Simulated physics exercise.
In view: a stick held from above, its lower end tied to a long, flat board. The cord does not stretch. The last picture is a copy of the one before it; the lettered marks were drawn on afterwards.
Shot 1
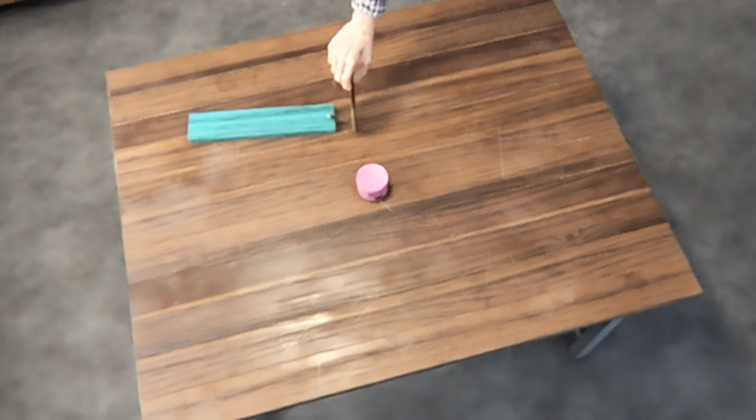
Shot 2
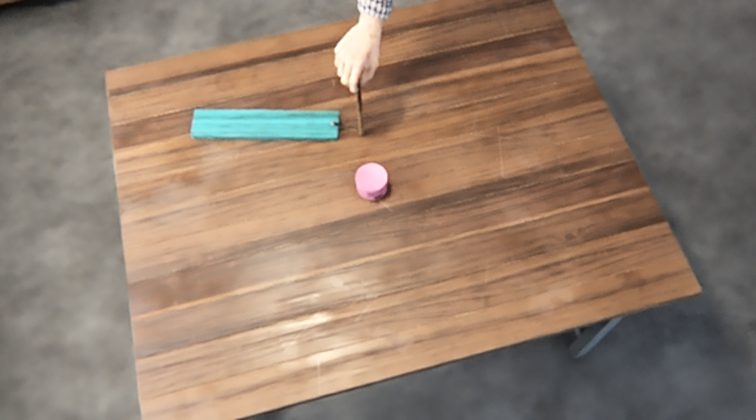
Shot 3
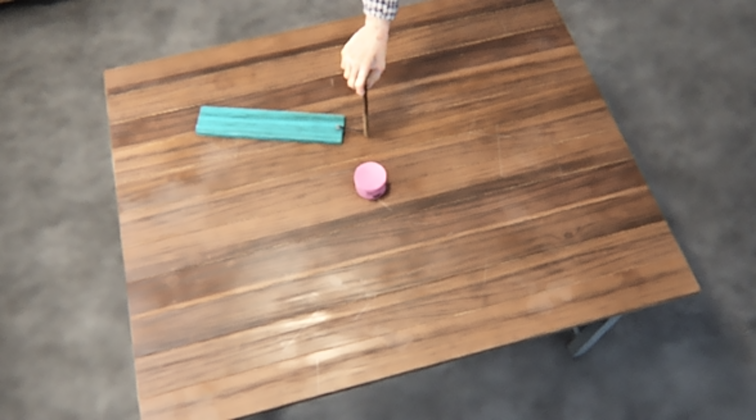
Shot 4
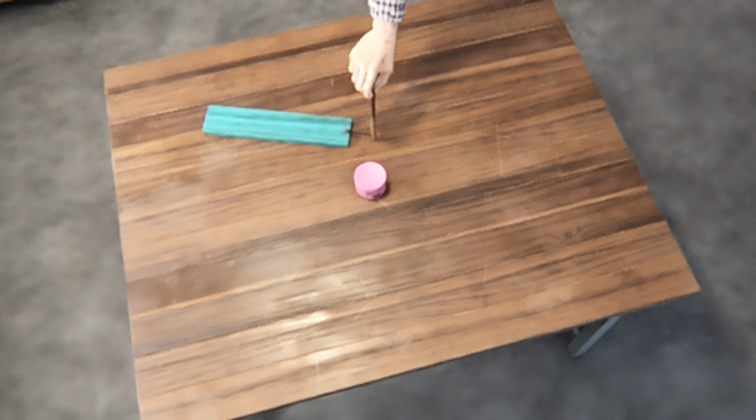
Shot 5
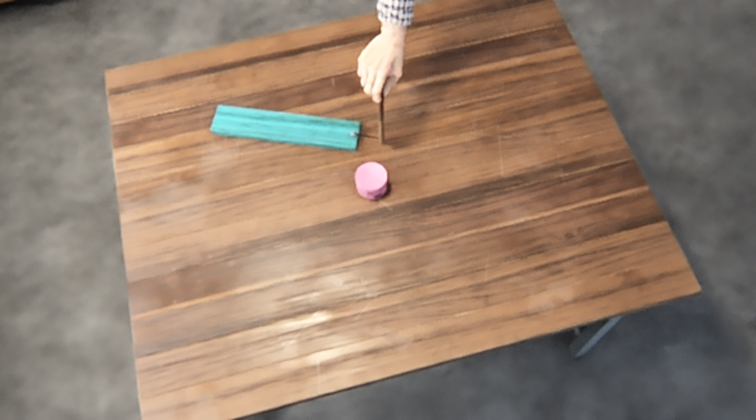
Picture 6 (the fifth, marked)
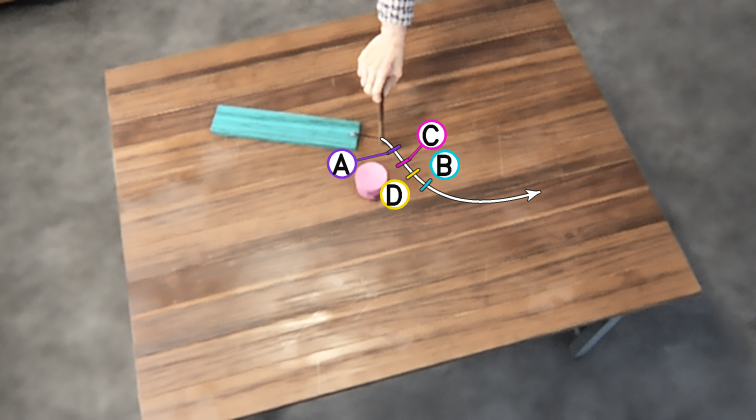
At first, a hand holds a thin stick upright at the right end of a long, flat turquoise board on a wooden table, with a pink tub nearby. The hand then moves the stick slightly rightward, and the board trails a short way after it, turning a little, while the tub stays put.
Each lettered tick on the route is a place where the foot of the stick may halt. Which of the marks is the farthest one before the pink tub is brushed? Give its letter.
The farthest safe stop is C.
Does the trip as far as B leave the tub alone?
For that mark, no.
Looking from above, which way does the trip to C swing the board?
Clockwise.
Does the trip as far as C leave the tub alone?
Yes.
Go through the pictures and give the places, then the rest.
In the first picture, pink tub (373, 183); turquoise board (262, 121).
In the second picture, turquoise board (265, 123); pink tub (372, 183).
In the third picture, turquoise board (271, 123); pink tub (371, 182).
In the fourth picture, turquoise board (278, 125); pink tub (371, 181).
In the fifth picture, turquoise board (286, 126); pink tub (372, 182).
On the marked copy, A at (394, 150); B at (426, 185); C at (403, 163); D at (413, 174); the route from (382, 139) via (449, 197) to (539, 192).
Taking C. A third of the way, foot of the stick (390, 147), middle of the board (295, 128).
Two thirds of the way, foot of the stick (398, 156), middle of the board (304, 131).
When it is over, foot of the stick (403, 163), middle of the board (311, 134); nothing has been touched.
As for the rest, A is safe but short; B is too far, the tub has been hit; D is too far, the tub has been hit.
